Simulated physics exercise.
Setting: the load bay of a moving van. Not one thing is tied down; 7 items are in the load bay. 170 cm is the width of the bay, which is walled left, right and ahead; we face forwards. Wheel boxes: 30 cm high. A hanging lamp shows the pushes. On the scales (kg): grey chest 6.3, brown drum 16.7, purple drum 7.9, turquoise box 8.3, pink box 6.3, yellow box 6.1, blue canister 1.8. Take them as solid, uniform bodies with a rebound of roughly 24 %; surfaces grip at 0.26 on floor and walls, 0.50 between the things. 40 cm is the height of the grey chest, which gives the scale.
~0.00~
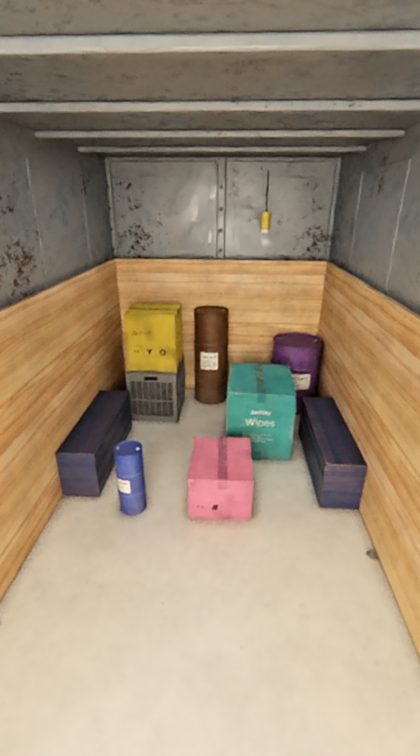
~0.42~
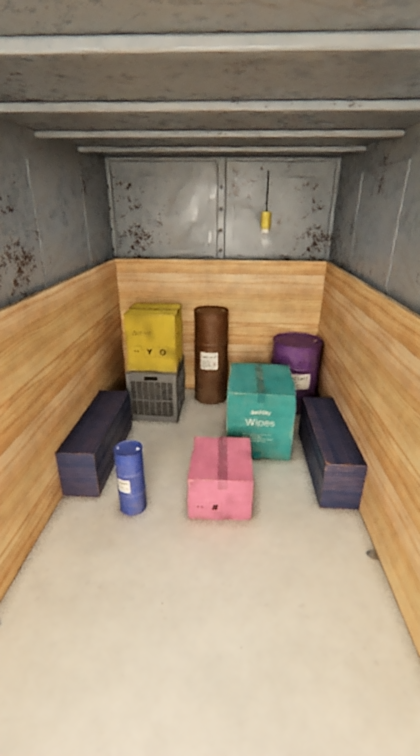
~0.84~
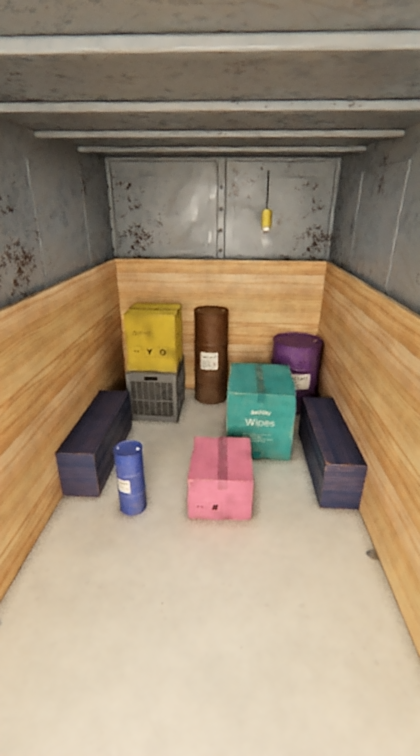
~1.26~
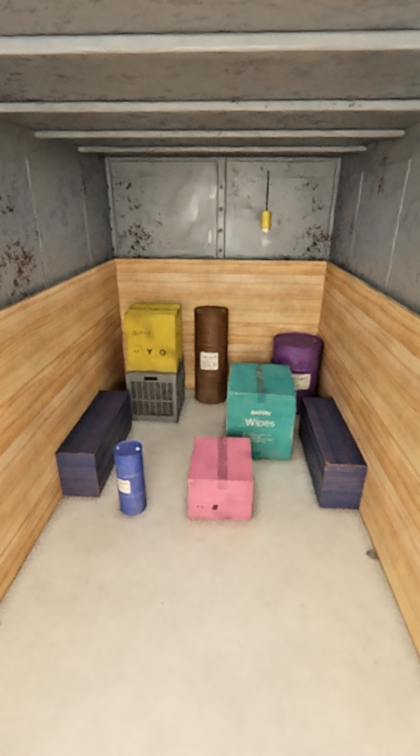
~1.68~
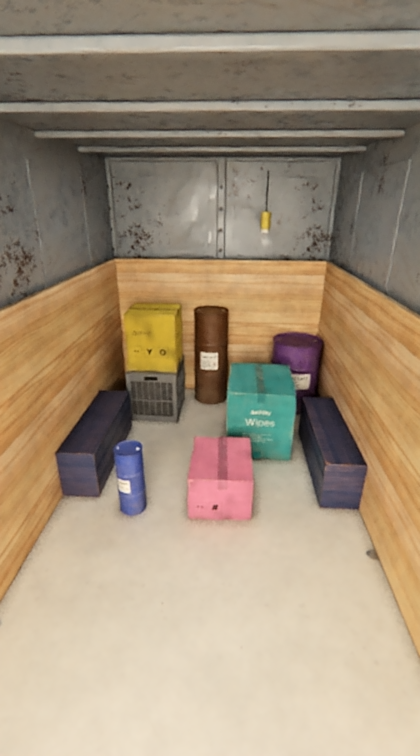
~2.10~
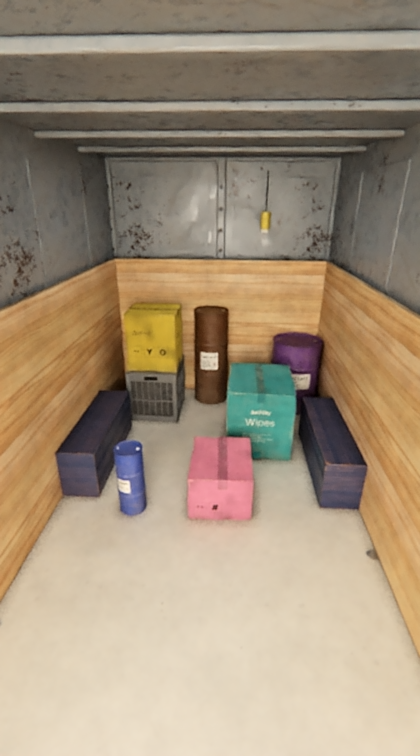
Nothing visibly moves in the load bay of a moving van, seen from a fixed, slightly raised view looking forwards between wood-panelled side walls. A yellow box sits on a grey chest at back left, beside a brown drum and, farther right, a purple drum, with a turquoise box, pink box and blue canister nearer. Between the dark wheel boxes everything keeps its place, and the yellow lamp hangs almost still.
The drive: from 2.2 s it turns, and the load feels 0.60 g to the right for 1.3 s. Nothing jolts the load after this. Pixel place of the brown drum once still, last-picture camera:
About (257, 356).
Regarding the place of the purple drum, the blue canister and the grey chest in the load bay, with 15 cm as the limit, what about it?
Well, the purple drum remains where it was; the blue canister winds up somewhere else; and the grey chest winds up somewhere else.
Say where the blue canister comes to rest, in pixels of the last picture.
My guess is roughly (246, 483).
After 2.60 s, push 0.60 g right; brown drum slid 9 cm near (221, 356); yellow box slid 9 cm; grey chest slid 8 cm.
After 2.70 s, push 0.60 g right; brown drum slid 18 cm near (232, 356); yellow box slid 18 cm; grey chest slid 17 cm.
After 2.80 s, push 0.60 g right; brown drum slid 30 cm near (247, 356); yellow box slid 31 cm; pink box slid 30 cm.
After 3.00 s, push 0.60 g right; brown drum slid 38 cm near (257, 356); yellow box leaning 4°; blue canister slid 63 cm.
At rest (4.0 s), not toppled but over 15 cm from the start, grey chest, brown drum, pink box, yellow box and blue canister; the other 2 in place, give or take 15 cm. Seen from the same camera at the end, brown drum near (257, 356).
